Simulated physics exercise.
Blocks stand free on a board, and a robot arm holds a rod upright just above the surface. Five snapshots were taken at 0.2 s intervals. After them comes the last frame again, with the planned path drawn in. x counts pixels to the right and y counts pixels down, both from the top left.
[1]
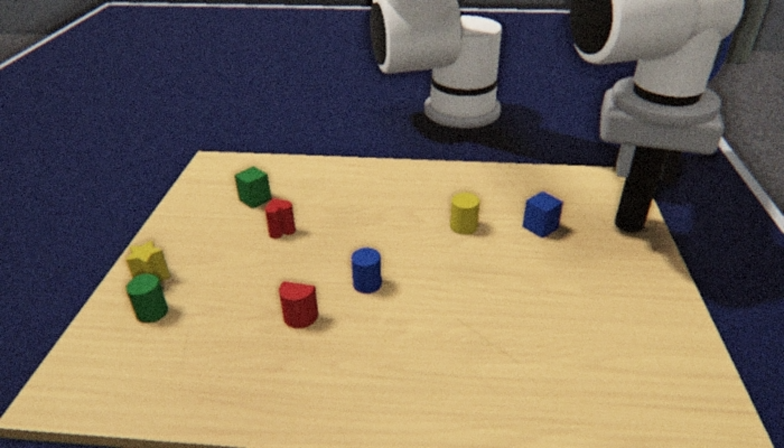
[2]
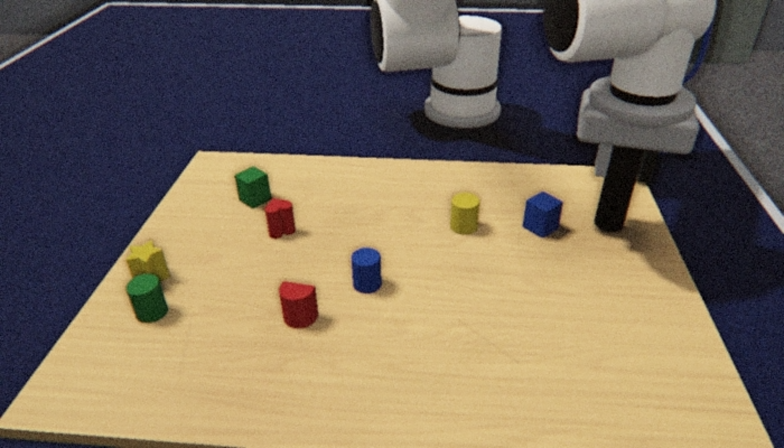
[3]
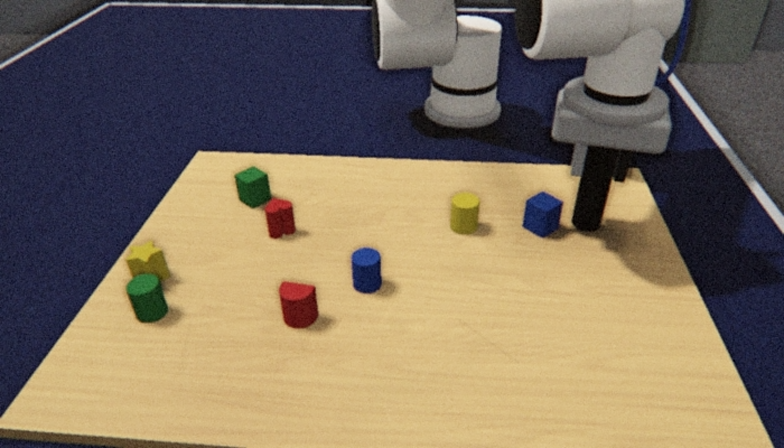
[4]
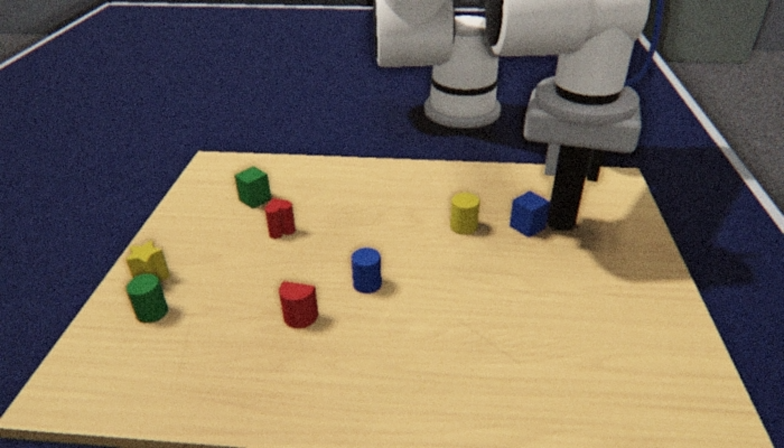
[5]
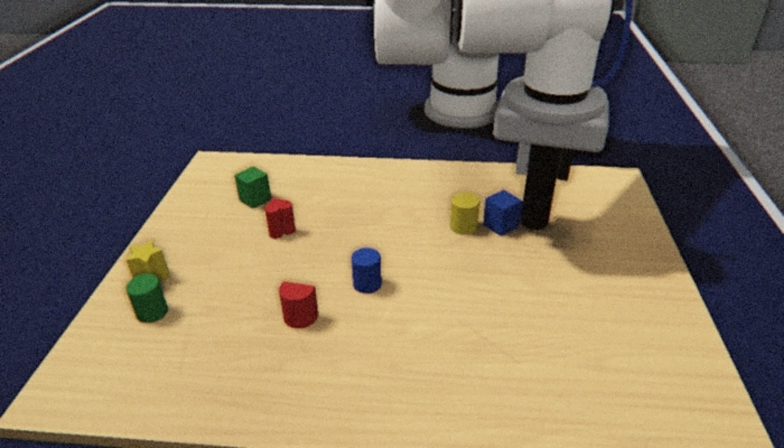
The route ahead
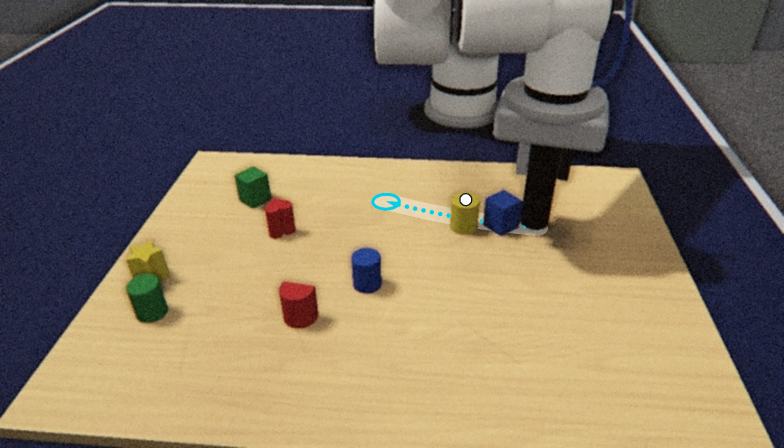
A robot arm moved its upright black rod leftward over a wooden board of scattered coloured blocks, reached the blue cube and pushed it left until it was close beside the yellow cylinder.
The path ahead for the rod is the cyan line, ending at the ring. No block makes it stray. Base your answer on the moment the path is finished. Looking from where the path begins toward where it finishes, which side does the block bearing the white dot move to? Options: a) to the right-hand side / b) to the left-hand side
That would be b.
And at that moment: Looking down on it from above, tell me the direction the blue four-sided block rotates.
Watching from overhead, you'd notice the blue four-sided block rotating clockwise.
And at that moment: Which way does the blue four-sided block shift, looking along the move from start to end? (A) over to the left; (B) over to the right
My answer is option B.
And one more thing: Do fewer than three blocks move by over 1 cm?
Final answer: Yes.
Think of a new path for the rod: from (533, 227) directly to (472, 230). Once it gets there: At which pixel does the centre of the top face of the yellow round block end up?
It is at (432, 195).
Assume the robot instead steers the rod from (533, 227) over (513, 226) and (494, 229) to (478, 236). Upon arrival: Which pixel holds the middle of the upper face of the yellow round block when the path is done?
(431, 197)
Drawn move, from (533, 227) over (481, 221) and (432, 212) to (386, 202); the dot is on the yellow round block.
What follows on the original path. One third of the way, rod at (482, 216); yellow round block at (431, 199); blue four-sided block at (453, 188), turned 30° clockwise.
Two thirds of the way, rod at (431, 207); yellow round block at (422, 200); blue four-sided block at (410, 177), turned 75° clockwise.
At the end, rod at (386, 196); yellow round block at (422, 200); blue four-sided block at (372, 164), turned 105° clockwise.
